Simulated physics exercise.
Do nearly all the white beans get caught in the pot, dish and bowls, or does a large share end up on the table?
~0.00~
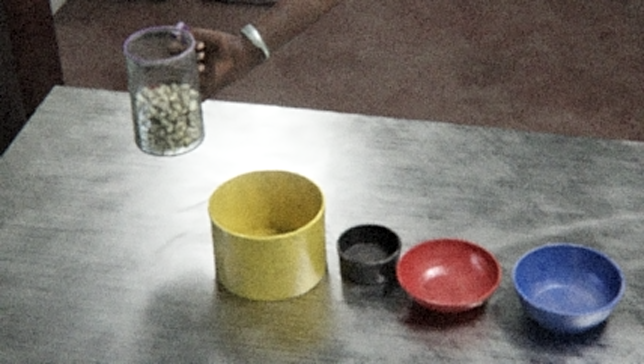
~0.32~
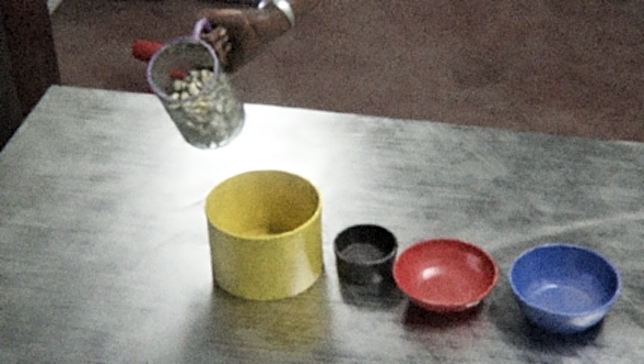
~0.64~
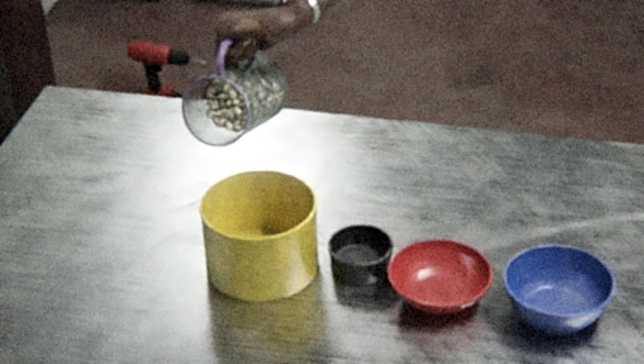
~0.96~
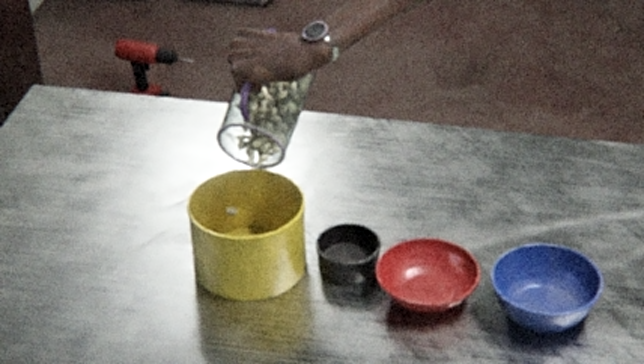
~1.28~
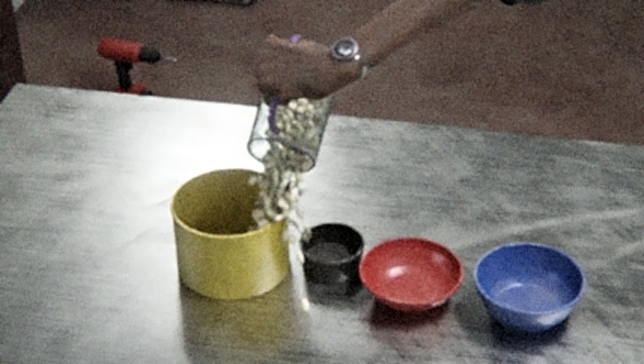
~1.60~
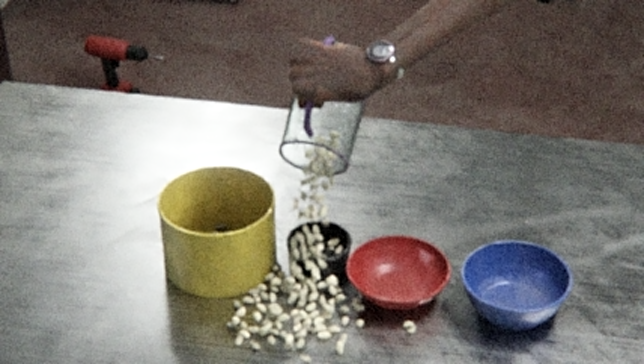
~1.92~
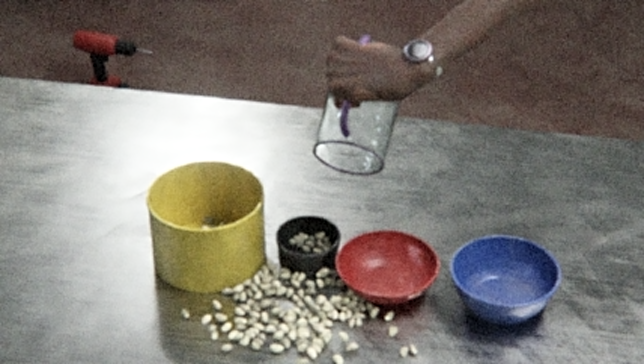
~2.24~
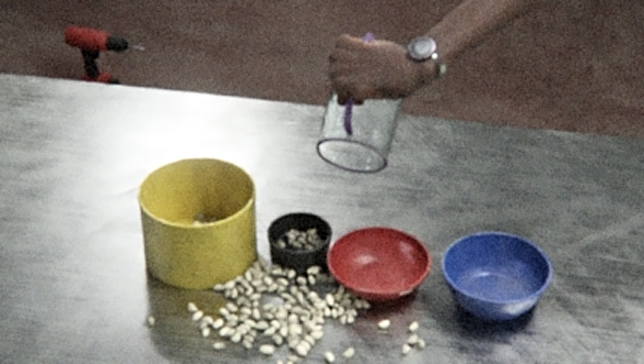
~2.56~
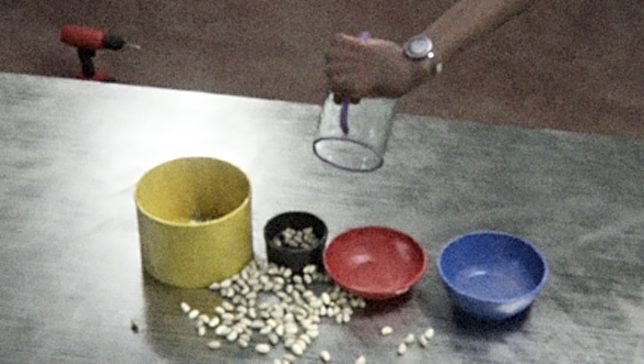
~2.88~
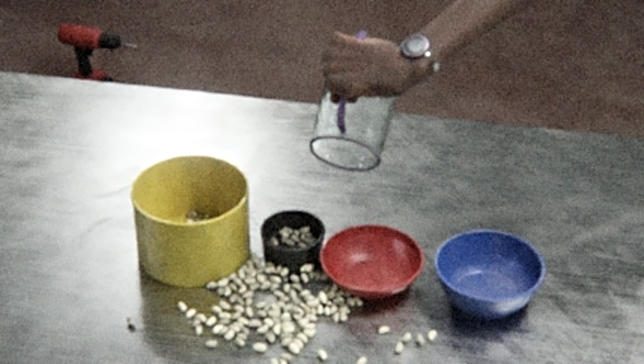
A large share ends up scattered on the table. The yellow pot catches a good share too, the black dish holds only a small portion, and the red and blue bowls stay empty.
